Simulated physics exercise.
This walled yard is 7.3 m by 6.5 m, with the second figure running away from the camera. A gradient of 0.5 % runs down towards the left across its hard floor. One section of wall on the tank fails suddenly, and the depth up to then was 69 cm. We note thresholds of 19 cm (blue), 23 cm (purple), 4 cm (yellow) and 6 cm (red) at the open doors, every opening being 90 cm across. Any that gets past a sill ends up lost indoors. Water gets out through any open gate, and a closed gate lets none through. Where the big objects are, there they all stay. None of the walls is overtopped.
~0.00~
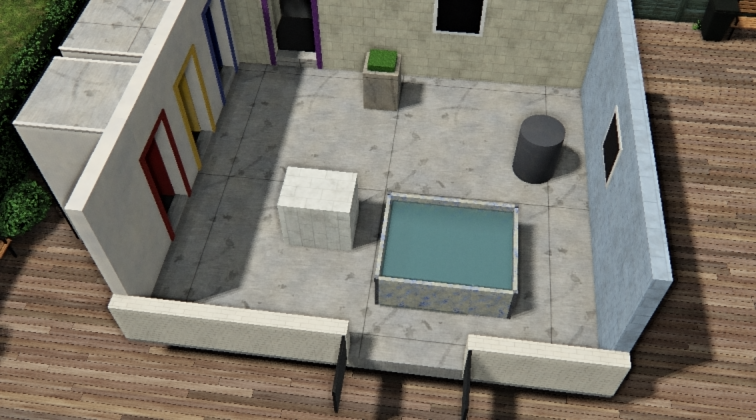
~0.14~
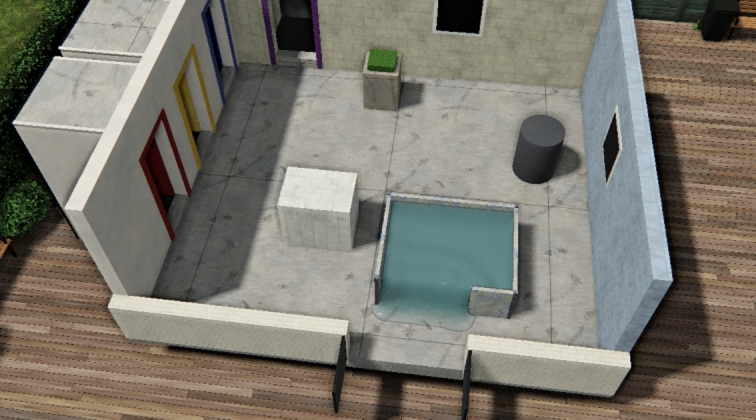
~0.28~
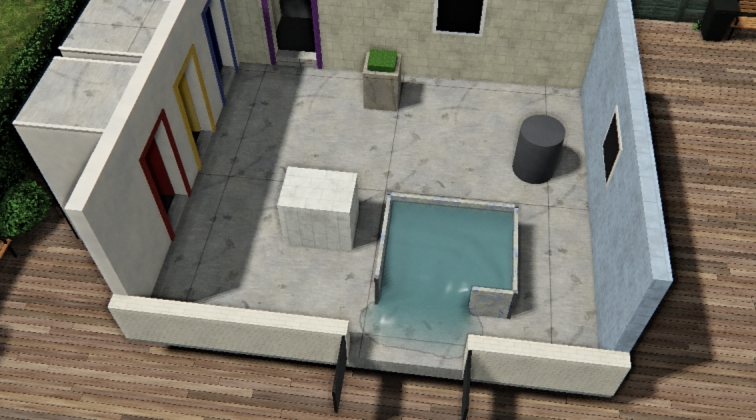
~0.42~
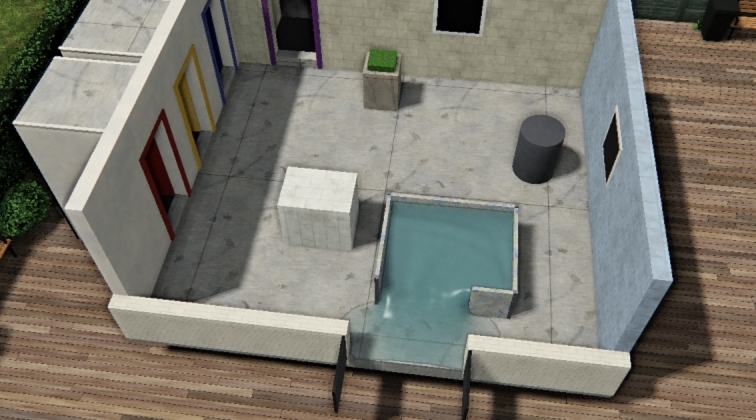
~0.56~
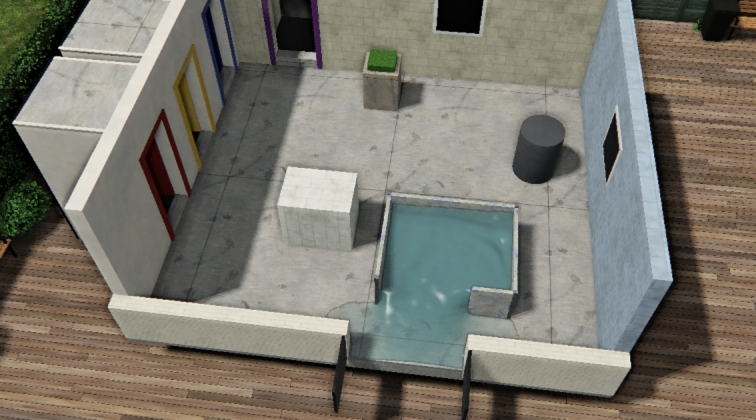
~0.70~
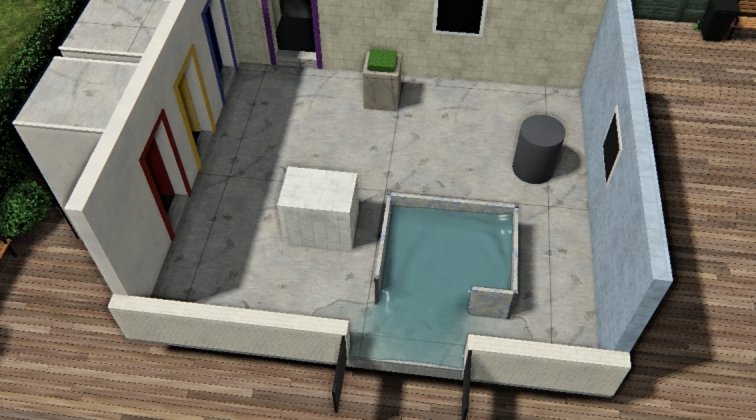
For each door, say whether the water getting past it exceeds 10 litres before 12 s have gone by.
By that time: The blue door stays at or below 10 litres; the purple door stays at or below 10 litres; the yellow door stays at or below 10 litres; the red door stays at or below 10 litres.
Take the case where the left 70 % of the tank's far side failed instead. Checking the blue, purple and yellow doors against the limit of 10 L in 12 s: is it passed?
Against that limit: Blue over, purple not over, yellow over.
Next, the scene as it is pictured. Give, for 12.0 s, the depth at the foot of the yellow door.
About 1.5 cm.
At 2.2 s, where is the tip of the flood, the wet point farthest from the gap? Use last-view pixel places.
Roughly at pixel (153, 321).
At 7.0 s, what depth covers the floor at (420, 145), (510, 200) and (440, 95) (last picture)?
0, 1, 0 cm.
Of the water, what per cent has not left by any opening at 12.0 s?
About 18 percent of the water remains.
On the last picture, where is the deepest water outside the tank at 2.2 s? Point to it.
Roughly (400, 309).
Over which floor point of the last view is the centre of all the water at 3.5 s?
Near (419, 284).
After 1.4 s water covers 10 % of the floor and is deepest (34 cm) near (400, 309); blue door not reached, purple door not reached, yellow door not reached, red door not reached.
After 2.2 s water covers 15 % of the floor and is deepest (23 cm) near (400, 309); blue door not reached, purple door not reached, yellow door not reached, red door not reached.
After 3.5 s water covers 20 % of the floor and is deepest (15 cm) near (433, 312); blue door not reached, purple door not reached, yellow door not reached, red door 2 cm at the sill, 0 L in.
After 7.0 s water covers 25 % of the floor and is deepest (6 cm) near (400, 309); blue door not reached, purple door not reached, yellow door 2 cm at the sill, 0 L in, red door 2 cm at the sill, 0 L in.
After 12.0 s water covers 20 % of the floor and is deepest (3 cm) near (399, 318); blue door 1 cm at the sill, 0 L in, purple door not reached, yellow door 2 cm at the sill, 0 L in, red door 2 cm at the sill, 0 L in.
